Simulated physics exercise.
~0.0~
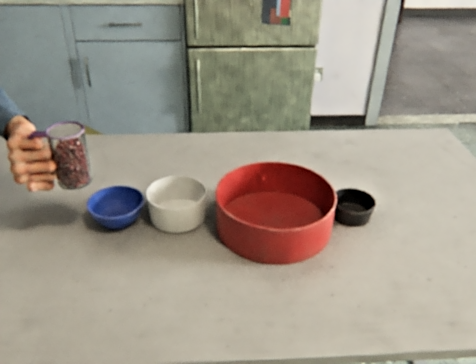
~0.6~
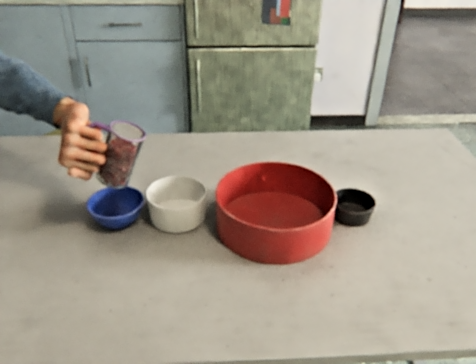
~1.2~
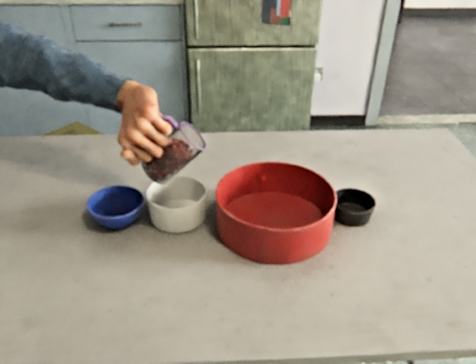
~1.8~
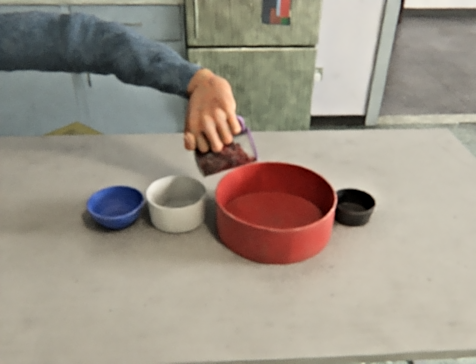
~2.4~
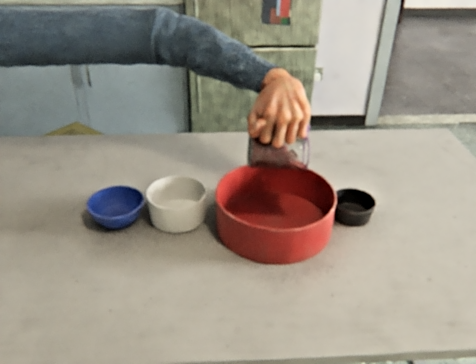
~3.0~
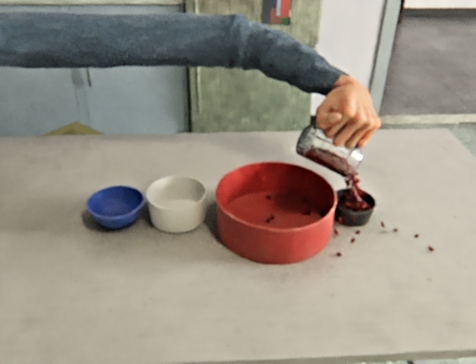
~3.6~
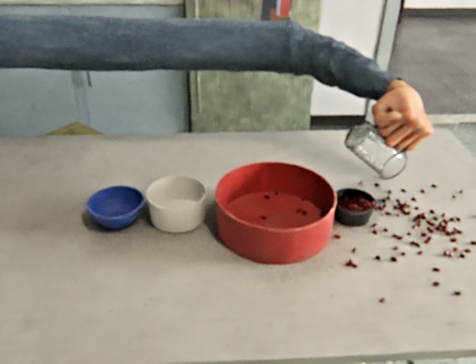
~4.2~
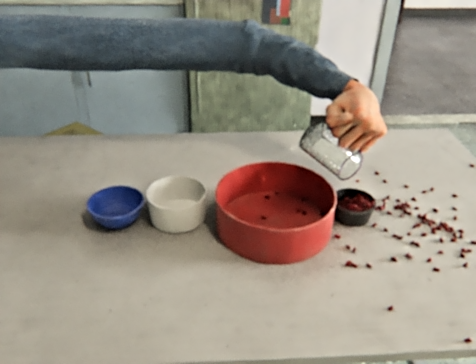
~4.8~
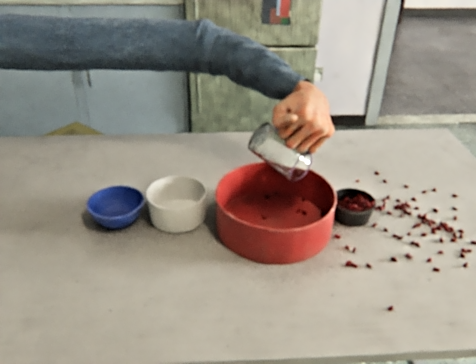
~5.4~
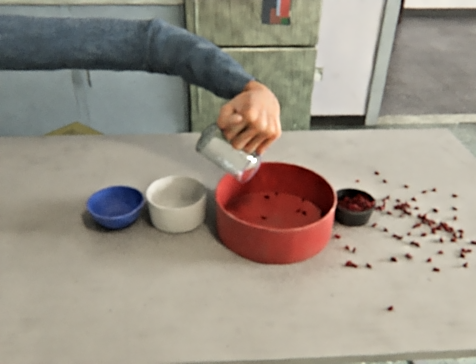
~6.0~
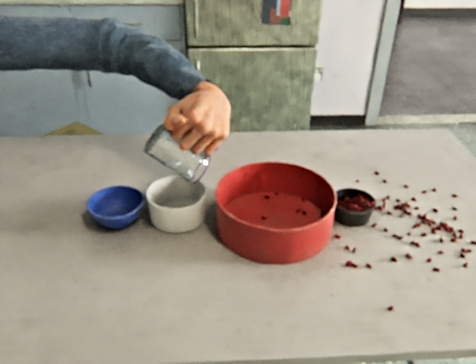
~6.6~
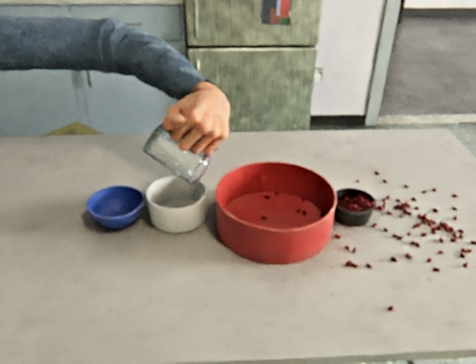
Dark red beans spilled across the right side of a table as a hand carried a clear cup rightward over four containers and tipped it, leaving many in the small black dish and a few in the red pot, before moving the emptied cup back left over the white dish.
